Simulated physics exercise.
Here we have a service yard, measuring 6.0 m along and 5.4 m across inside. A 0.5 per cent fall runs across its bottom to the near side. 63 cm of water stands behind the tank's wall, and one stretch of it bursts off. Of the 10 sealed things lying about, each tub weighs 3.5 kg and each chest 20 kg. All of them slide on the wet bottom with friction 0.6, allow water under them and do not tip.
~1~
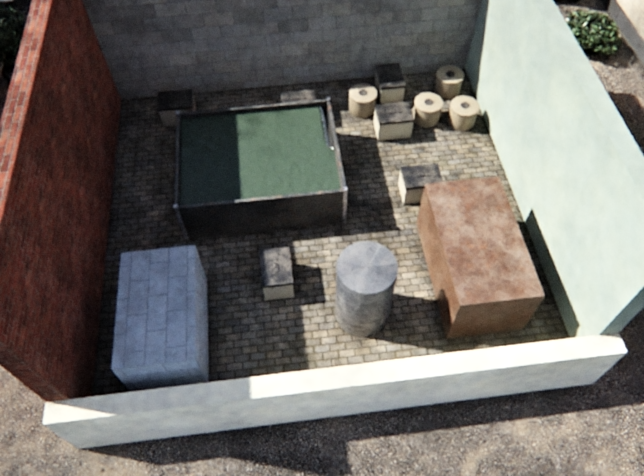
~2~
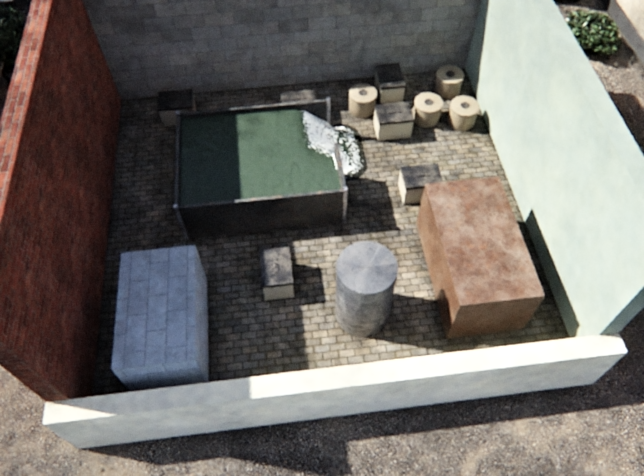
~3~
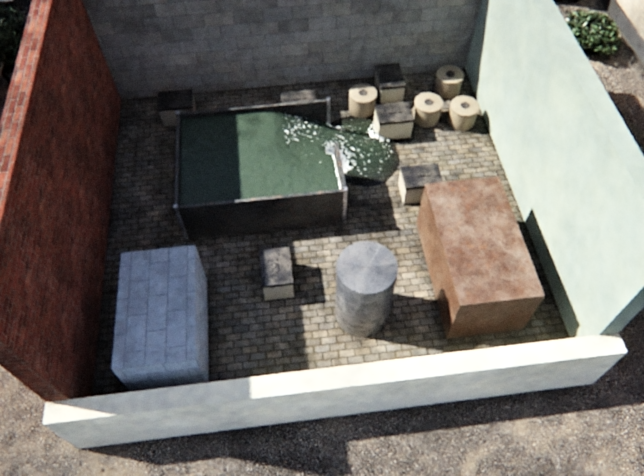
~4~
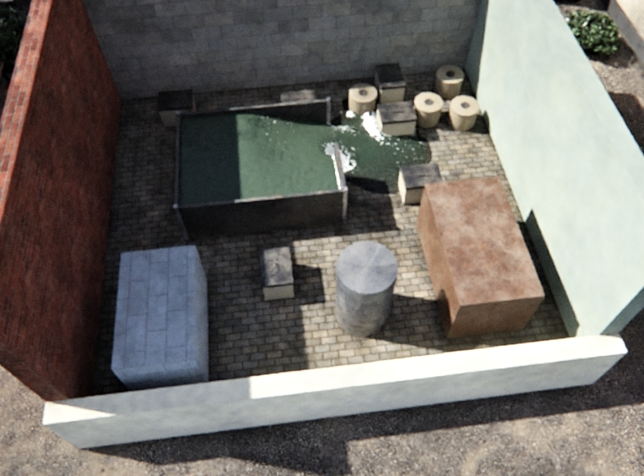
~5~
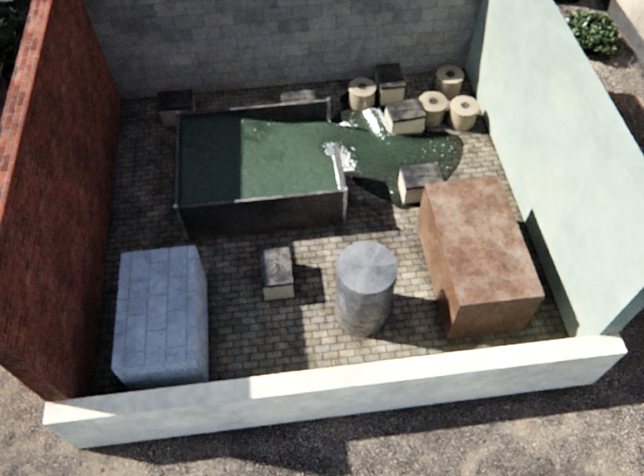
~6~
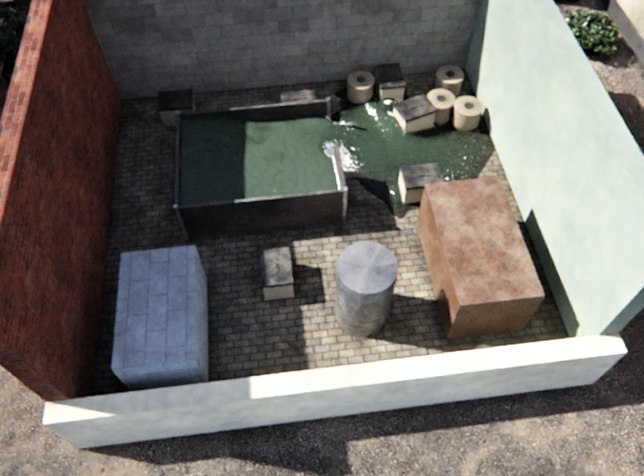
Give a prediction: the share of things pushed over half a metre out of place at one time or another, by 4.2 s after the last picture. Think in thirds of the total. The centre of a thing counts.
My answer: One to two thirds of the total.
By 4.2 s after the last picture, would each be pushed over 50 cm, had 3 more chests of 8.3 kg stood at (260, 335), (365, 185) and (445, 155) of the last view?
First falls shy, second falls shy, third exceeds it.
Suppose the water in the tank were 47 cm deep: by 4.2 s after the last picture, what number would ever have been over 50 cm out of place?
Then the count would be 5.
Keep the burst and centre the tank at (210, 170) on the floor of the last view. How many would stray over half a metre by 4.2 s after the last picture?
8.
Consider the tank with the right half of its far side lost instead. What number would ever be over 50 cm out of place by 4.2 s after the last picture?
Count: 7.
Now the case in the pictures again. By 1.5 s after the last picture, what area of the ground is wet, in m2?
About 13 m2.
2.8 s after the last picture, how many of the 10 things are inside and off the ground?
I count 5.
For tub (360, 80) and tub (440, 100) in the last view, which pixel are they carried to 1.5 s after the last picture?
Around (332, 81) and (470, 68).
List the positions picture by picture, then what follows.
A chest at (394, 112), on the bottom; a tub at (363, 93) rests on the ground; 3.9 m2 under water; 0 of 10 have shifted, in the first picture.
A chest at (394, 112) rests on the ground; a tub at (363, 93), on the bottom; 4.4 m2 under water; 0 of 10 have shifted, in the second picture.
A chest at (394, 112) rests on the ground; a tub at (363, 93) rests on the ground; 5.0 m2 under water; 0 of 10 have shifted, in the third picture.
A chest at (397, 112), on the bottom, 4 cm from its start; a tub at (363, 93), on the bottom; water covers 5.7 m2; 0 of 10 have shifted, in the fourth picture.
A chest at (406, 109), on the bottom, 19 cm from its start; a tub at (362, 87) rests on the ground, 13 cm from its start; 6.5 m2 under water; 3 of 10 have shifted, in the fifth picture.
A chest at (415, 107) rests on the ground, 36 cm from its start; a tub at (361, 80), on the bottom, 29 cm from its start; water covers 7.6 m2; 4 of 10 have shifted, in the sixth picture.
Then, 0.4 s after the last picture 3 of 10 are over 50 cm from their spots; 0 afloat.
Then, 1.5 s after the last picture 4 of 10 are over 50 cm from their spots; 5 afloat.
Then, 2.8 s after the last picture 3 of 10 are over 50 cm from their spots; 5 afloat.
Then, 4.2 s after the last picture 6 of 10 are over 50 cm from their spots, and 6 have been at some point; 6 afloat.
